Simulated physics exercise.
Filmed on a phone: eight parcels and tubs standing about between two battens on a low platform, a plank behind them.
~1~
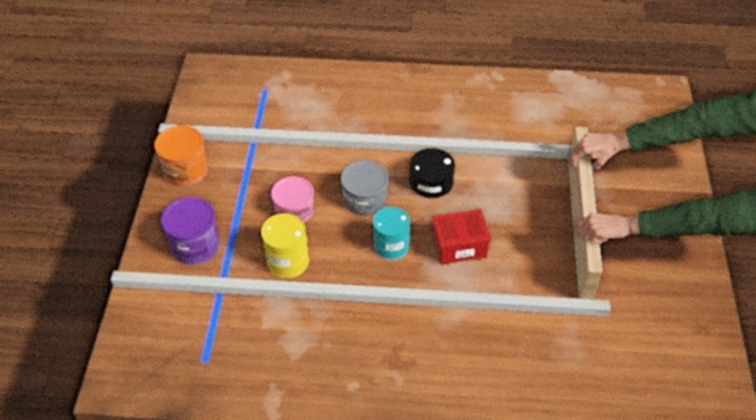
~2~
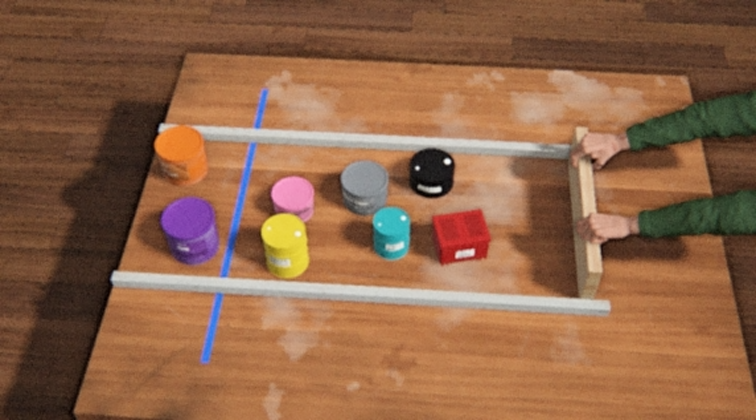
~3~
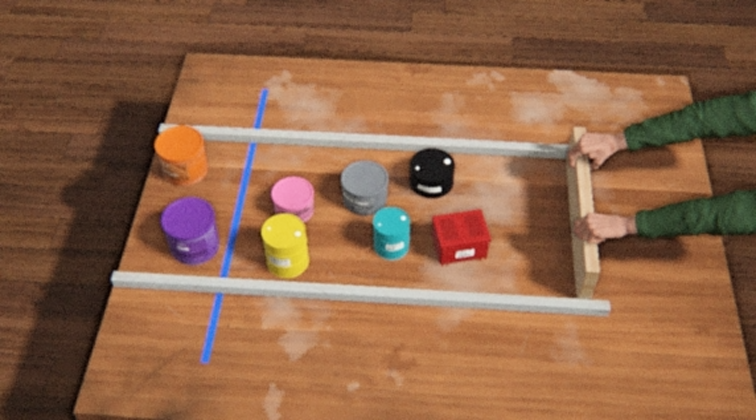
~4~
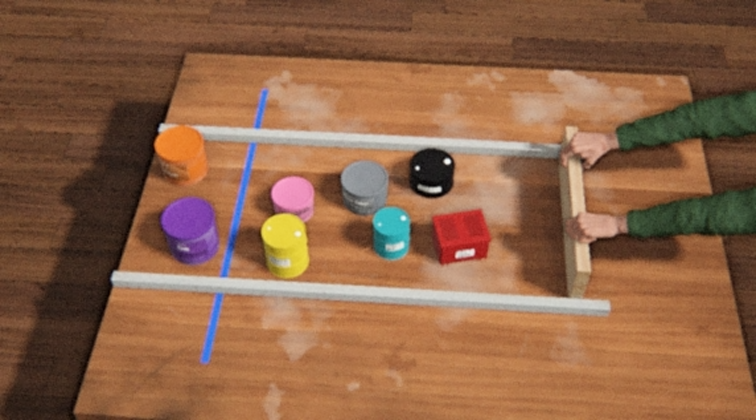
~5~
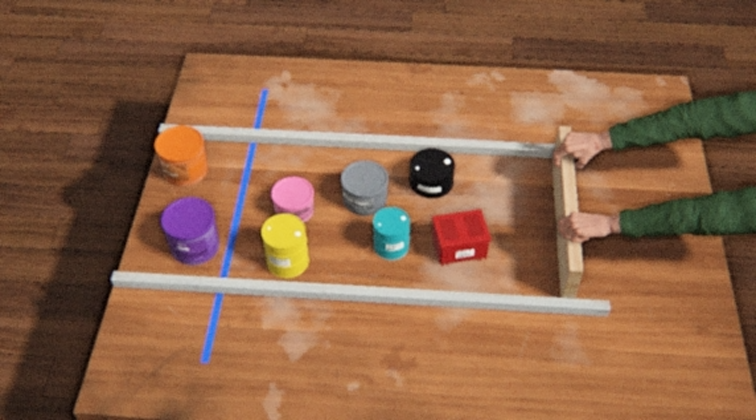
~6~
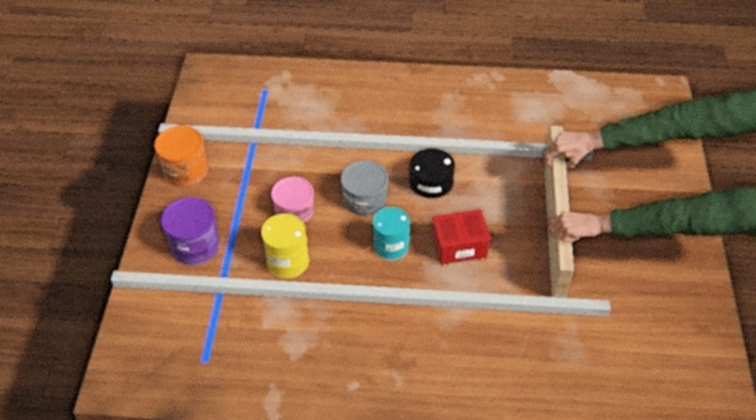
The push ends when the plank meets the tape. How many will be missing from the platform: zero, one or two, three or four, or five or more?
Outcome: The number that fall off is zero.
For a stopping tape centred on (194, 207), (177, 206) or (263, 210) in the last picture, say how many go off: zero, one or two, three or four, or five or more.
The falls would be three to four; 3 or 4; zero.
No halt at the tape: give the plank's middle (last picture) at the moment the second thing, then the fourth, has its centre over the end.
About (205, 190), then (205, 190).
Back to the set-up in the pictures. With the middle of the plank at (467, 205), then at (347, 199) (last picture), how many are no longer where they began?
The counts are 1 and 6.
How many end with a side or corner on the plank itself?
4 of them.
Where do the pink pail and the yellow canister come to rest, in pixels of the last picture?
The pink pail at (174, 192), the yellow canister at (203, 248).
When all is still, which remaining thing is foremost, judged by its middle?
That is the purple pail.
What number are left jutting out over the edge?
The number is 1.
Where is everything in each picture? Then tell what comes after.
In the first frame, orange pail (182, 156); purple pail (192, 232); pink pail (293, 201); plank (583, 212); tape (239, 209).
In the second frame, purple pail (192, 232); plank (583, 212).
In the third frame, pink pail (293, 201); red tote (460, 238).
In the fourth frame, orange pail (182, 156); black canister (432, 173).
In the fifth frame, purple pail (192, 232); yellow canister (286, 246).
In the sixth frame, orange pail (182, 156); purple pail (192, 232); pink pail (293, 201); plank (557, 210); tape (239, 209).
A little later, none off yet; orange pail at rest near (182, 156); purple pail at rest near (192, 232); pink pail at rest near (293, 201).
When it is over, the number that fall off is zero.
